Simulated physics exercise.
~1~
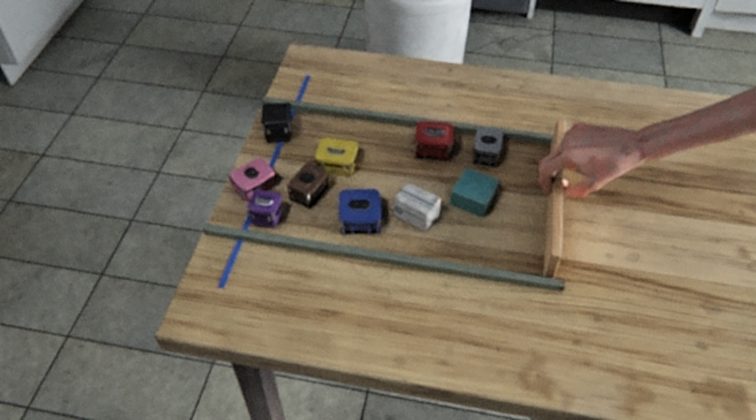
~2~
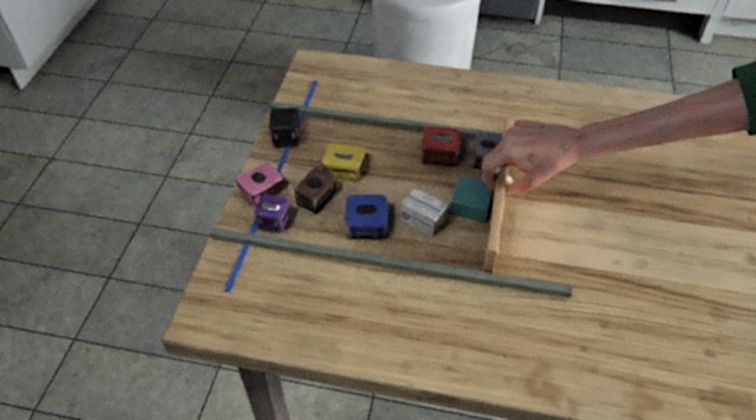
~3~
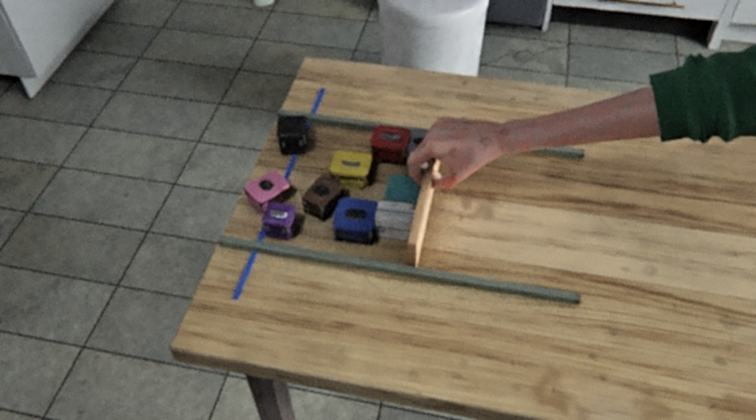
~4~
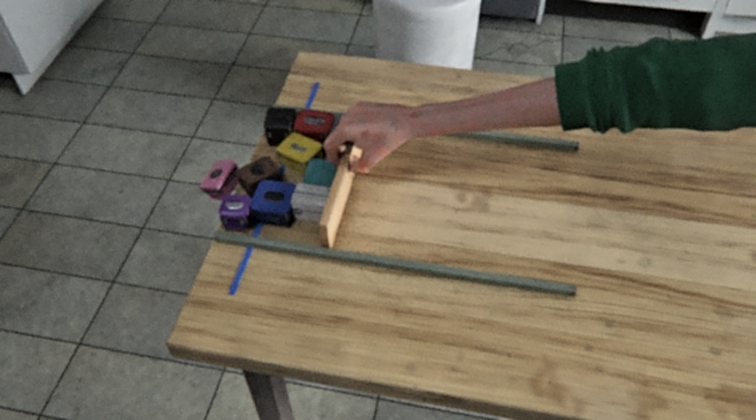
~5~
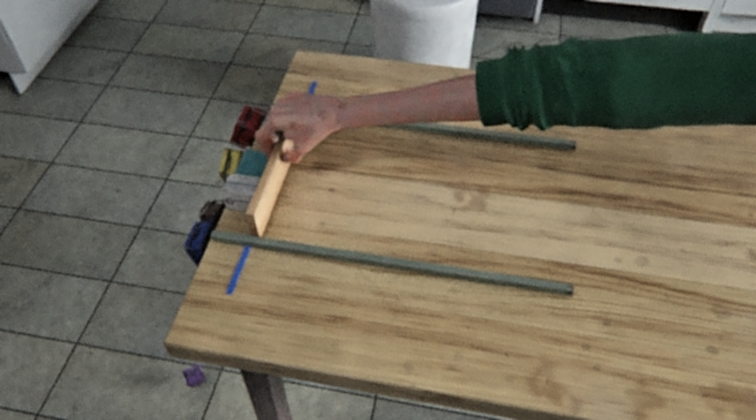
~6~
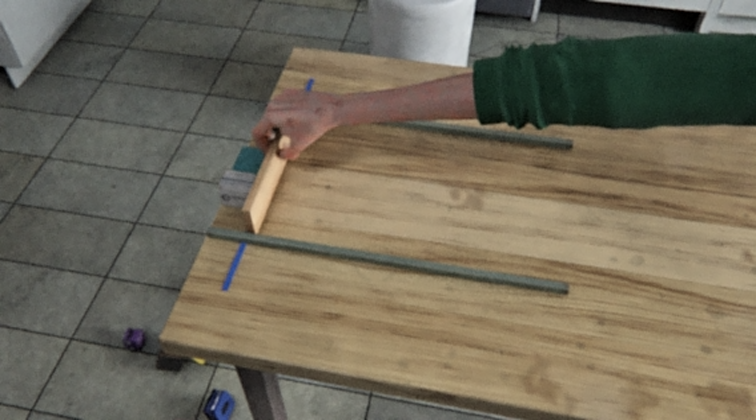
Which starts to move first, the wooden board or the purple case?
The wooden board starts to move first. The purple case stays put until later, when the pushed cases bunch up near the table's end.
